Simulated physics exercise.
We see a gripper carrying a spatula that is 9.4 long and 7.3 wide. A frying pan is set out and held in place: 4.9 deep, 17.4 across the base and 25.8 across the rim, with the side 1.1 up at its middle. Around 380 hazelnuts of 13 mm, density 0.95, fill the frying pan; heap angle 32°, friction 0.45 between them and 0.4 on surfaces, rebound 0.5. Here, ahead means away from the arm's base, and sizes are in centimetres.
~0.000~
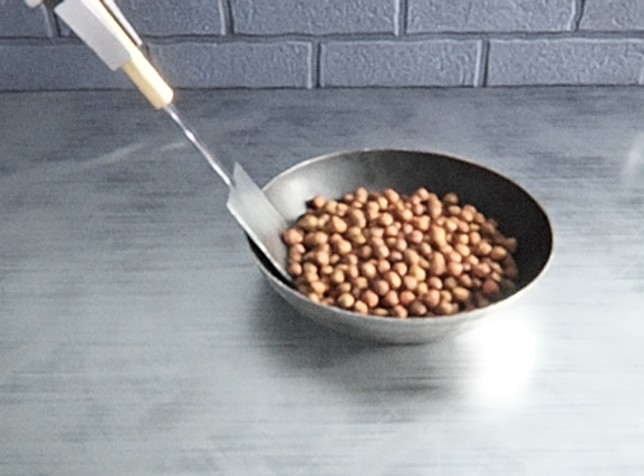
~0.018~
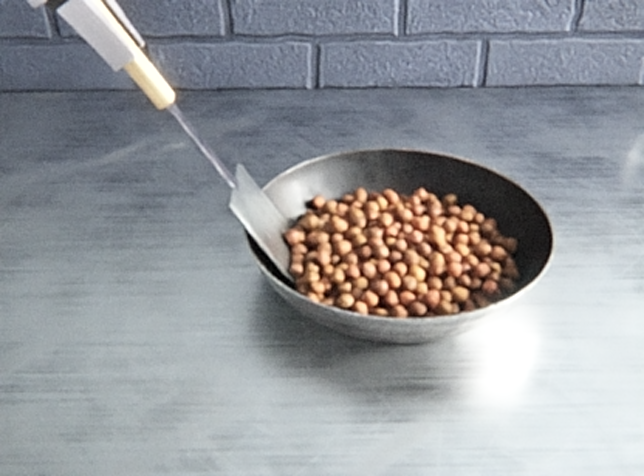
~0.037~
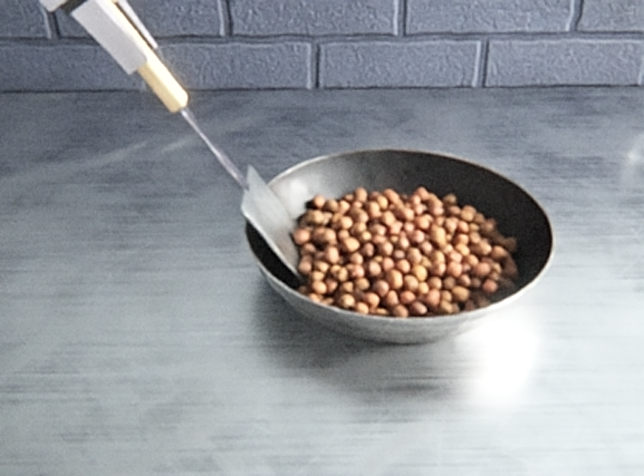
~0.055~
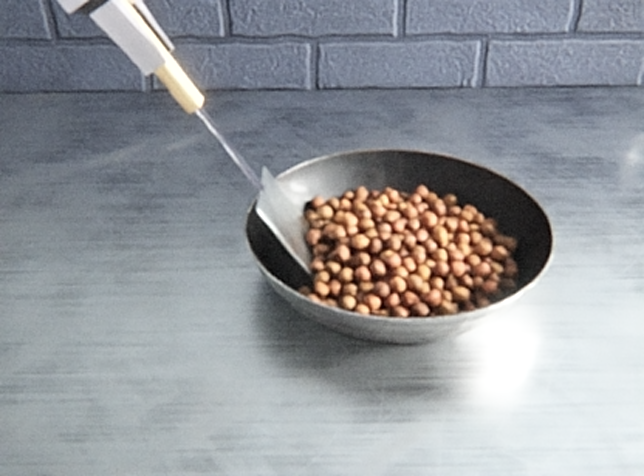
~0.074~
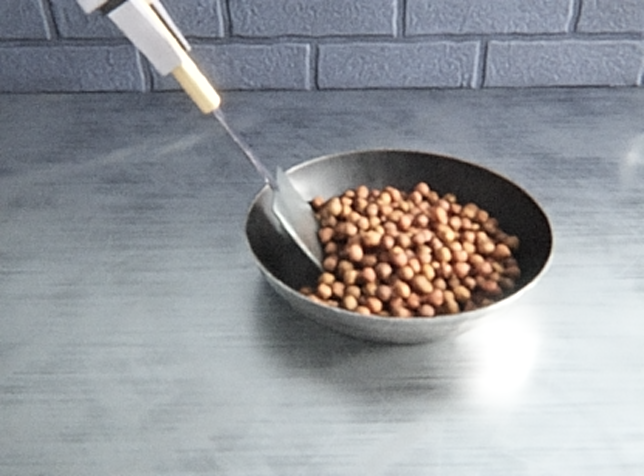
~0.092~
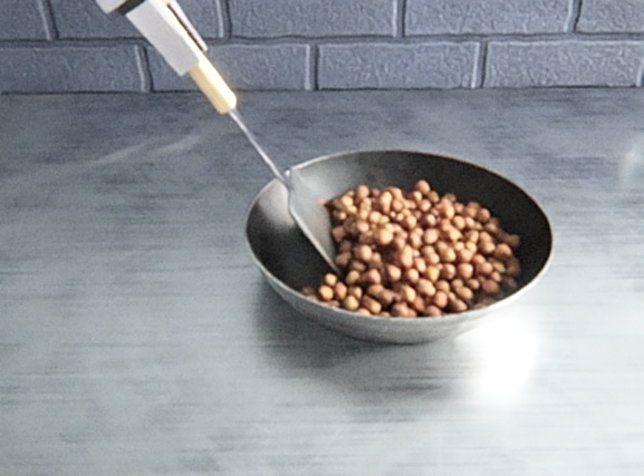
A gripper slides a spatula rightward through a frying pan, pushing the heaped hazelnuts slightly right.
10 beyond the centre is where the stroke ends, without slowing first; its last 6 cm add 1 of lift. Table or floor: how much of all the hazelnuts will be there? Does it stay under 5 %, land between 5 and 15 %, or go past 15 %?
It goes past 15 %.
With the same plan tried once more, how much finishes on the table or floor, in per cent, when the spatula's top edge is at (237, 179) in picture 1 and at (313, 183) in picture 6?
Off the vessel, on the table or floor: Some 25 percent.
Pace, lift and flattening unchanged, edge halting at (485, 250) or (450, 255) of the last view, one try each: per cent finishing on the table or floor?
The two tries give near 10 and near 0 in a hundred.
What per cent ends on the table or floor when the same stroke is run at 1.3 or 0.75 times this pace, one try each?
Some 30 and 20 per cent.
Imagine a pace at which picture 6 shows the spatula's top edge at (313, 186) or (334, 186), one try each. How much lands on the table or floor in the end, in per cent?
Respectively, some 30 and 30 per cent.
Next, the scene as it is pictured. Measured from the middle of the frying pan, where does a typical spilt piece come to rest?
Roughly 24 centimetres.
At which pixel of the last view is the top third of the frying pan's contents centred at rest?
The middle lies somewhere around (456, 252).
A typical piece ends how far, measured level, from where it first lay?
Roughly 3 cm.
After 0.17 s, sloping 58°, highest piece 6 above the table; 379 in the frying pan.
After 0.24 s, sloping 58°, highest piece 7 above the table; 379 in the frying pan.
After 0.48 s, sloping 58°, highest piece 7 above the table; 288 in the frying pan, 66 on the table or floor, 25 on the blade or in flight.
After 1.53 s, sloping 58°, highest piece 5 above the table; 288 in the frying pan, 91 on the table or floor.
In the end, 288 in the frying pan, 91 on the table or floor. That is 24 % on the table or floor.
